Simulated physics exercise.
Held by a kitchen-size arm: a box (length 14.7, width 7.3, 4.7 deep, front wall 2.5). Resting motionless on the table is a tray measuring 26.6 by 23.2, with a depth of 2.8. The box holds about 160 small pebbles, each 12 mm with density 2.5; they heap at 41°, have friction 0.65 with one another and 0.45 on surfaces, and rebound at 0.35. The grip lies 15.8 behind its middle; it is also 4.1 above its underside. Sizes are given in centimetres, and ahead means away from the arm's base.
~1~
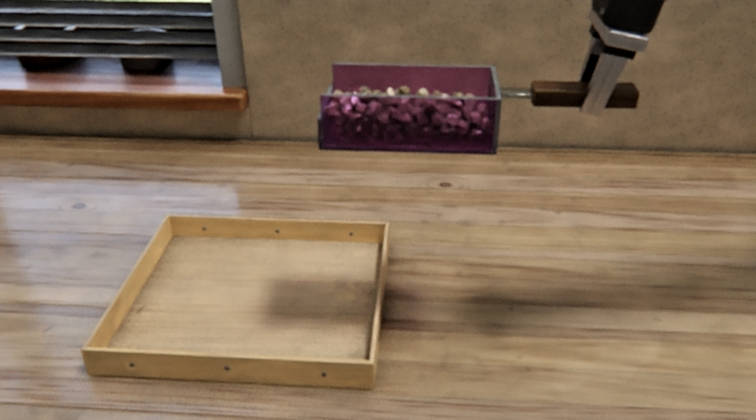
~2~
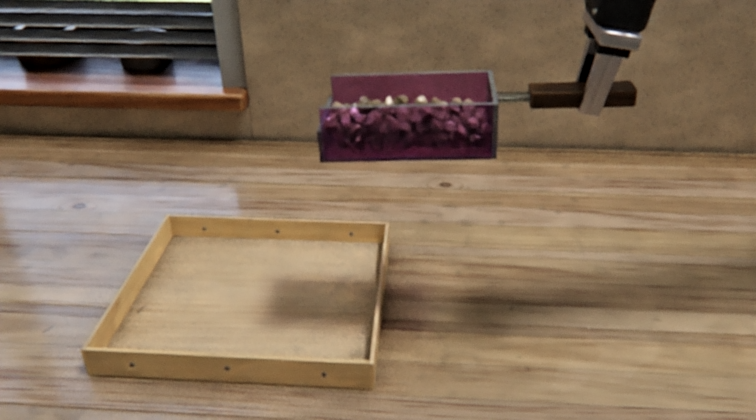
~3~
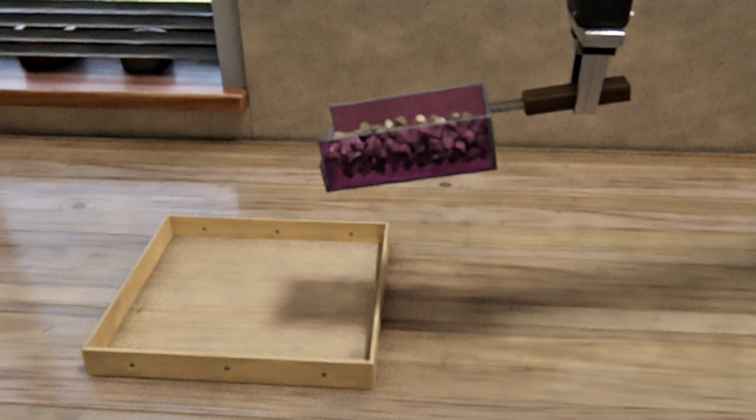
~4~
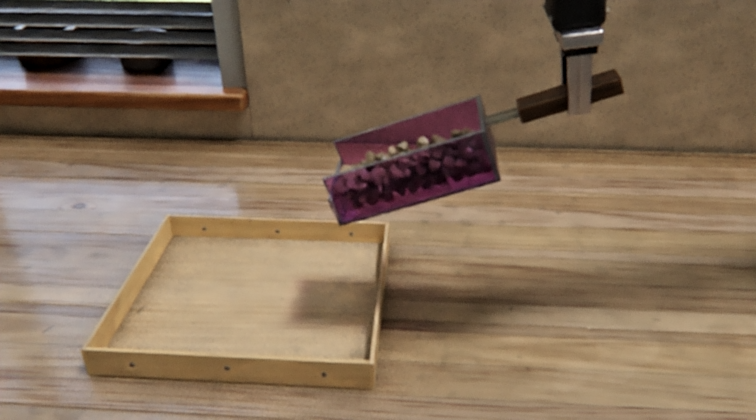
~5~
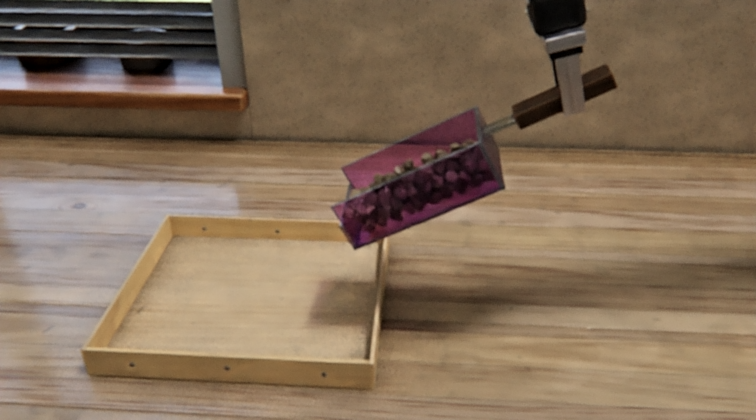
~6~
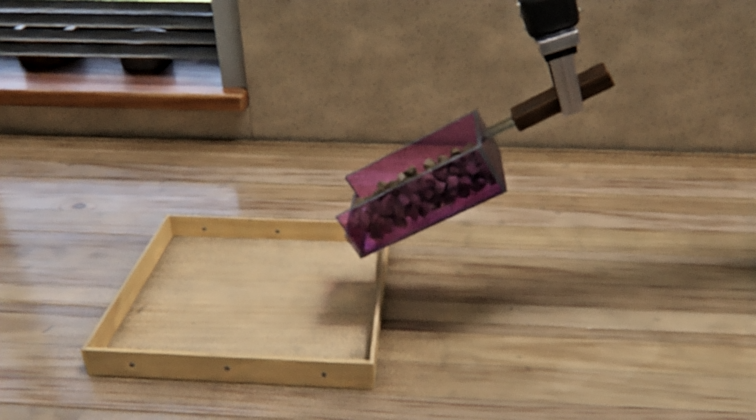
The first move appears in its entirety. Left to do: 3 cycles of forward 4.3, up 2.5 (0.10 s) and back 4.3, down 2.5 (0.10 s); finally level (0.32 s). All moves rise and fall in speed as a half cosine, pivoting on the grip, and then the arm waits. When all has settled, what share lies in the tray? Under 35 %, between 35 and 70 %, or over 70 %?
Over 70 %.
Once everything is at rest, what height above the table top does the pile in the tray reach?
Close to 2.5 cm above the table.
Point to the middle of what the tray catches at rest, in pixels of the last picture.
Near (242, 297).
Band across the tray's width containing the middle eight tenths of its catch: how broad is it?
Some 10 cm wide.
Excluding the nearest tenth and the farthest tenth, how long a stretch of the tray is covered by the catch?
20 cm.
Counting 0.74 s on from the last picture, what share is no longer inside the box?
About 90 per cent.
Then, 0.37 s later, tilted 31° forward, highest piece 19 above the table; 66 in the tray, 63 in the box, 32 in flight or on a rim.
Then, 0.74 s later, tilted 19° forward, highest piece 17 above the table; 141 in the tray, 20 in the box.
Then, 1.12 s later, level, highest piece 23 above the table; 141 in the tray, 20 in the box.
Then, 2.17 s later, level, highest piece 23 above the table; 141 in the tray, 20 in the box.
At rest, 141 in the tray, 20 in the box. That is 88 % in the tray.
